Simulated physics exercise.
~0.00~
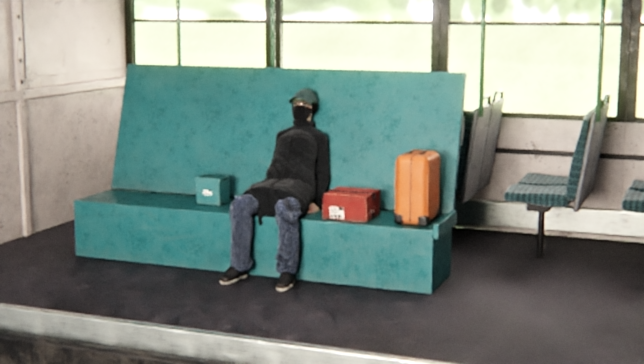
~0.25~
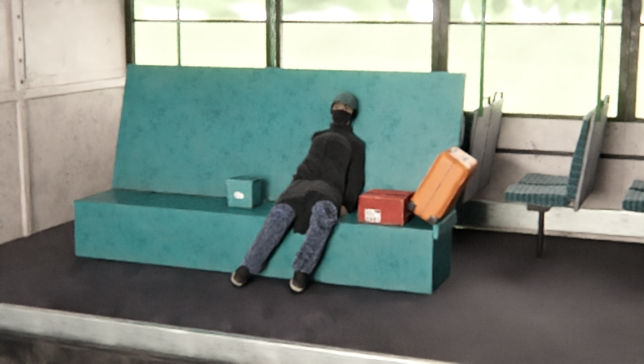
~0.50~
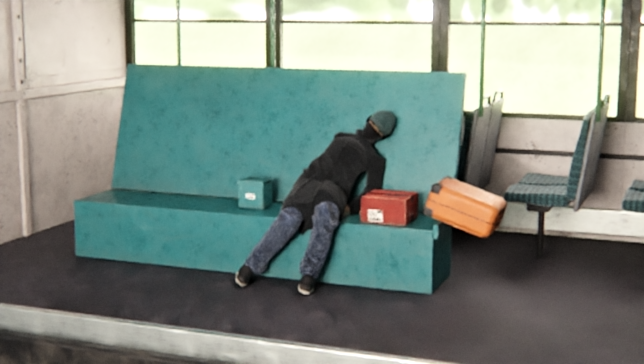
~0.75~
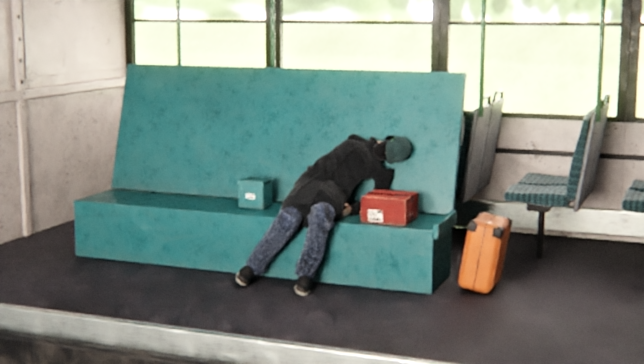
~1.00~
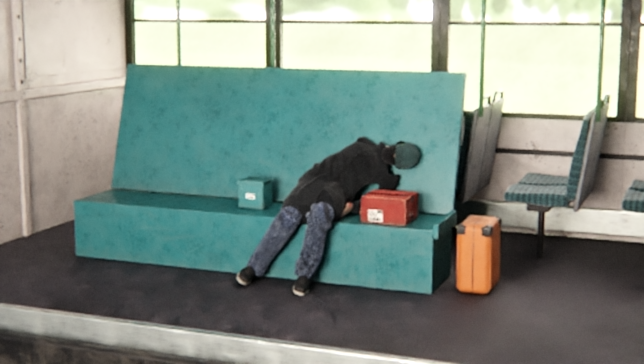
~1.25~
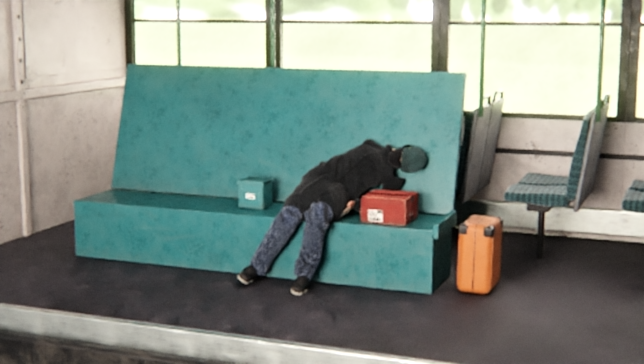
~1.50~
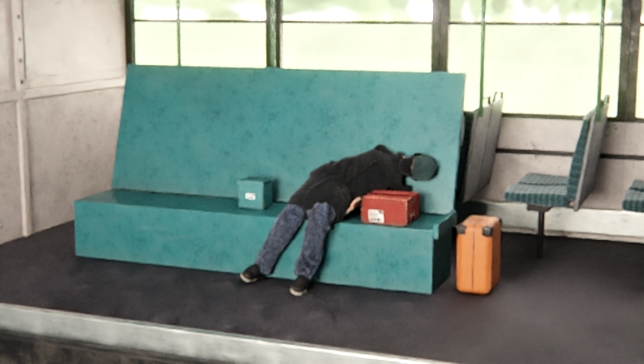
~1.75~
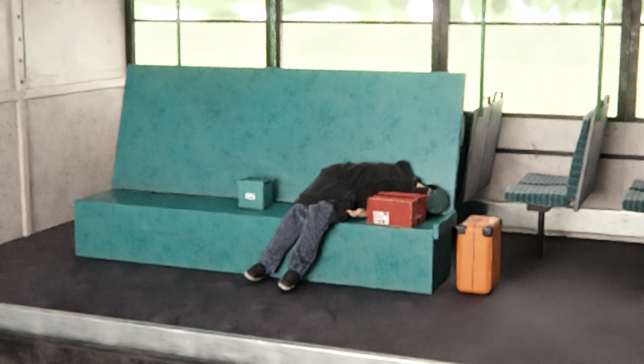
At the start, a masked figure in dark clothes and a cap sits upright on a long teal bench, with a teal box to the left and a red box and an upright orange suitcase to the right. The figure then tips to the right as both boxes slide a little the same way and the suitcase leans over the bench end. The suitcase topples off and lands standing on the floor beside the bench. The figure keeps slumping sideways, arms limp, and ends folded over behind the red box, head low near the seat, while both boxes remain on the bench.
